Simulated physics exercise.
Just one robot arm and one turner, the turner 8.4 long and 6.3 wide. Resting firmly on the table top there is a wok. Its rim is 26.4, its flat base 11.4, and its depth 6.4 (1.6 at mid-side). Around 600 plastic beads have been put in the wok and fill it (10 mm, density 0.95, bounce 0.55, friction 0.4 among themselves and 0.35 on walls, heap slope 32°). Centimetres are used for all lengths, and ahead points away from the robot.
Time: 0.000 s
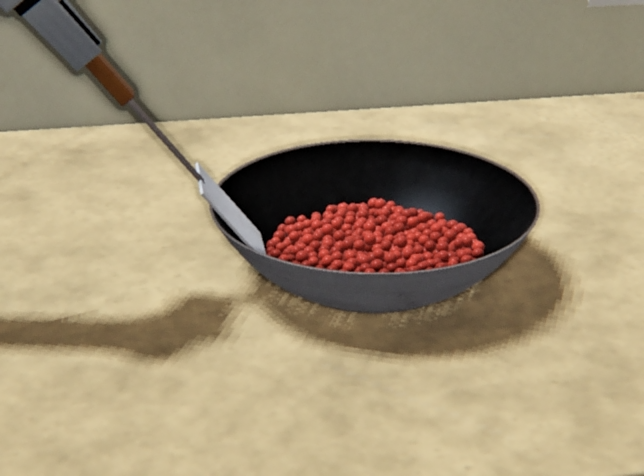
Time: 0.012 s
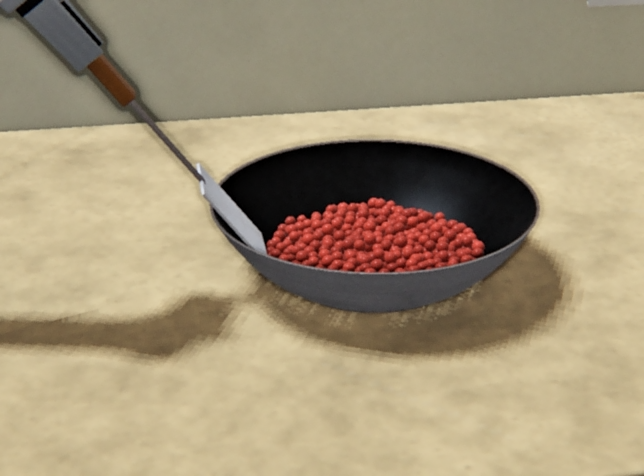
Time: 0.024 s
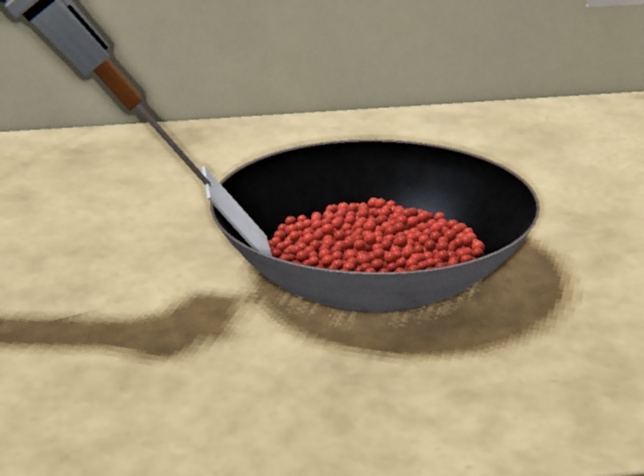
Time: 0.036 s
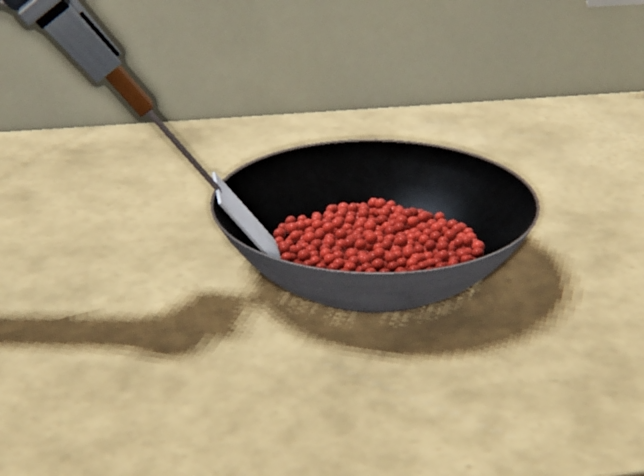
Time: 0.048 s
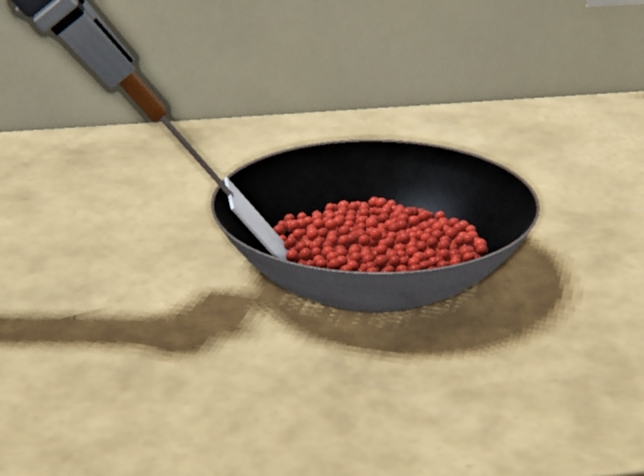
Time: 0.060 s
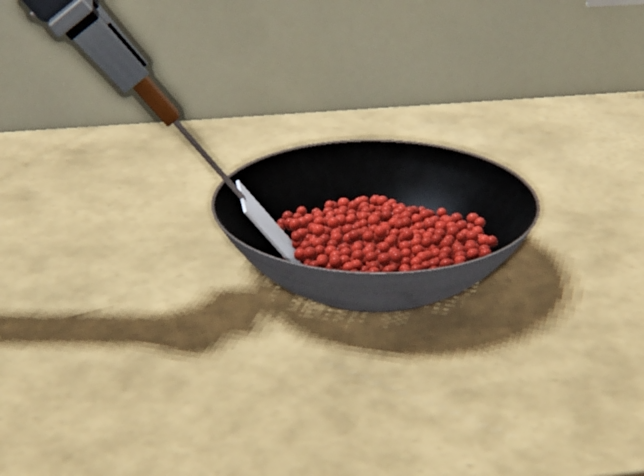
A turner held by a robot arm barely moved at first, then slid down and to the right inside a dark wok, pushing the heap of red beads slightly to the right.
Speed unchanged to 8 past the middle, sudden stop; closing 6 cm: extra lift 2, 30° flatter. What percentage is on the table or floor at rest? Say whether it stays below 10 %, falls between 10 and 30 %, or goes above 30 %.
It stays below 10 %.
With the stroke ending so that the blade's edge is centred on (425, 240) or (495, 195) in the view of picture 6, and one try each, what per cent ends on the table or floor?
0 % and 20 %.
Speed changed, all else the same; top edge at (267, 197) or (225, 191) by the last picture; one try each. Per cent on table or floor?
Estimates: Near 15 %, near 0 %.
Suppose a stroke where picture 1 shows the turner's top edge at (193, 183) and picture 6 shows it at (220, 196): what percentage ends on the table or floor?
About 0 per cent.
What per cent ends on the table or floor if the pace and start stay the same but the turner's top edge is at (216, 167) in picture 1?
Spill: Approx. 5 per cent.
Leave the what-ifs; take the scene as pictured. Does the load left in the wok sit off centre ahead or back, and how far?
It sits near 3.5 centimetres ahead of centre.
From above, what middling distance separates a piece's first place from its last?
Somewhere about 4 centimetres, I'd say.
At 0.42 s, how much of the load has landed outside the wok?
That would be near 0 per cent, give or take.
After 0.12 s, sloping 54°, highest piece 5 above the table; 603 in the wok.
After 0.19 s, sloping 44°, highest piece 6 above the table; 603 in the wok.
After 0.42 s, sloping 24°, highest piece 7 above the table; 583 in the wok, 10 on the table or floor, 10 on the blade or in flight.
After 1.47 s, sloping 24°, highest piece 6 above the table; 581 in the wok, 22 on the table or floor.
At rest, 581 in the wok, 22 on the table or floor. That is 4 % on the table or floor.
